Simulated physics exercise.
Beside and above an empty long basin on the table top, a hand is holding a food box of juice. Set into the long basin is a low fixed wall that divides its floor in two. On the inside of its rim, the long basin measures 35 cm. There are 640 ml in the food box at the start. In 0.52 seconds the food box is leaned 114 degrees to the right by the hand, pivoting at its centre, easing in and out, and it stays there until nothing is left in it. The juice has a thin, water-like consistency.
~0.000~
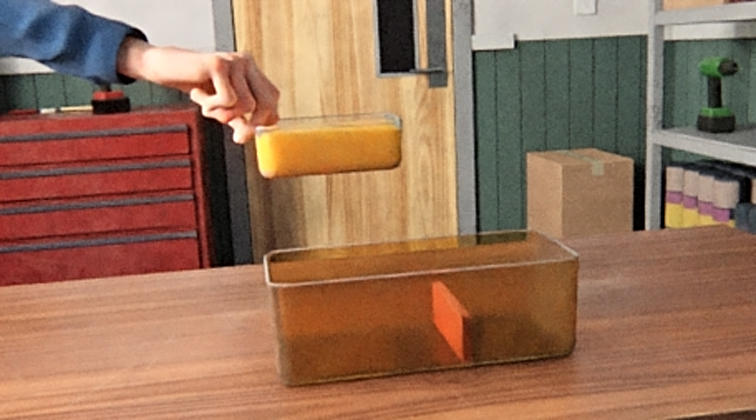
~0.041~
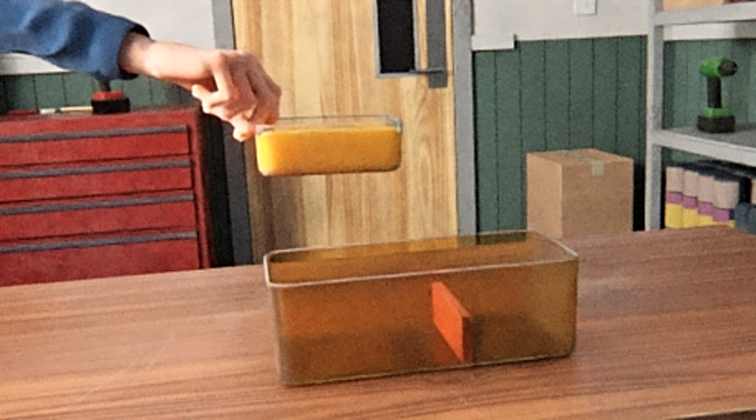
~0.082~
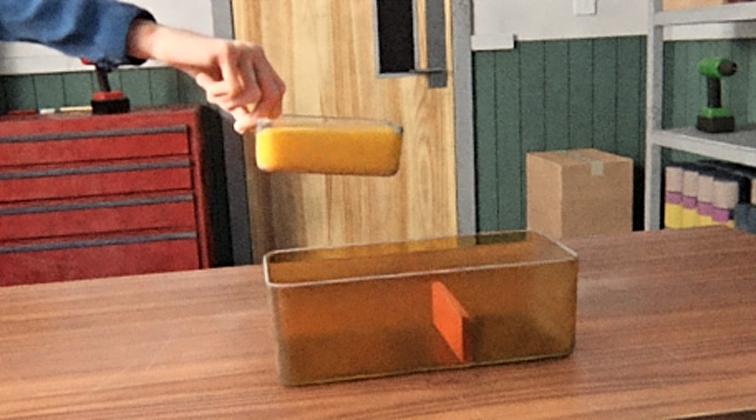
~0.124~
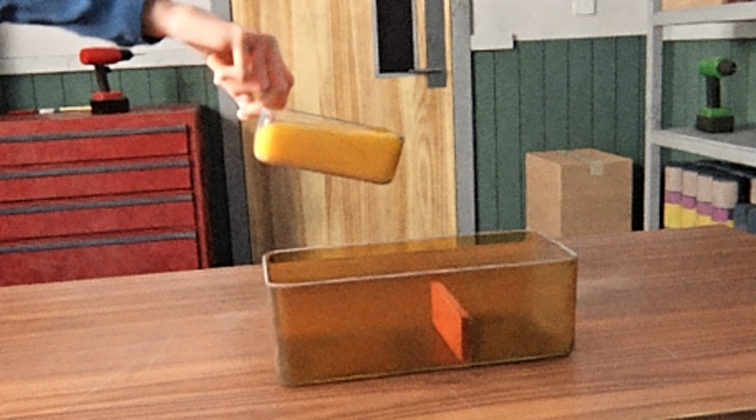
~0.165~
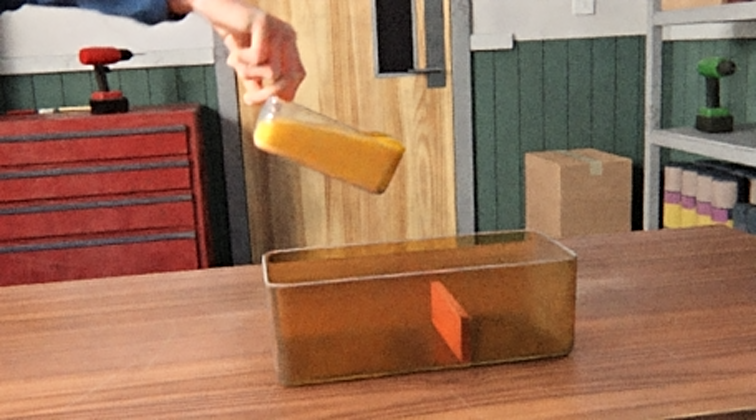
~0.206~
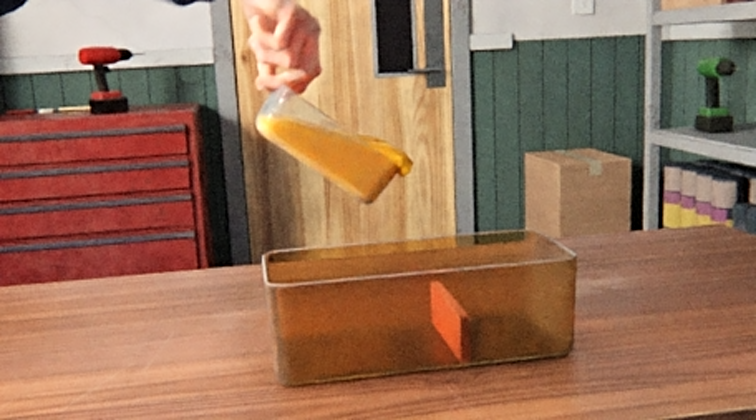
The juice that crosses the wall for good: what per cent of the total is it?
It is about 20 per cent of the total.
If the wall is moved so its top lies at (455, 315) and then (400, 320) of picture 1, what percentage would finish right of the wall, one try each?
Roughly 25 per cent, then 75 per cent.
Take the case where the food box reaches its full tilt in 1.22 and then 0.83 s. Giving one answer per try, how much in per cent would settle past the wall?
I'd say 60 percent on the first go, 50 percent on the next.
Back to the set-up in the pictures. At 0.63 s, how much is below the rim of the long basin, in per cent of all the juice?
Near 92 in a hundred.
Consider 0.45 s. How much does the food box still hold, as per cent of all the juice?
Remaining: Near 8 % of the total.
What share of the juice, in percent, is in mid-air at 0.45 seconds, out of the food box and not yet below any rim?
I'd put it at about 22 percent.
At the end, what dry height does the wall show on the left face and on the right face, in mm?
Left side: Around 42 mm. Right side: Around 50 mm.
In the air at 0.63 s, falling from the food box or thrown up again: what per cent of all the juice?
About 7 % of the total.
Then, 0.45 s in, the tilt is 109° and 8 per cent is still to pour, 52 is left of the wall and 18 right of it.
Then, 0.63 s in, the tilt is 114° and 1 per cent is still to pour, 72 is left of the wall and 19 right of it.
Then, 0.82 s in, the tilt is 114° and 0 per cent is still to pour, 72 is left of the wall and 20 right of it.
Then, 1.02 s in, the tilt is 114° and 0 per cent is still to pour, 75 is left of the wall and 20 right of it.
Finally, 75 per cent lies left of the wall, 20 right of it and 5 outside.
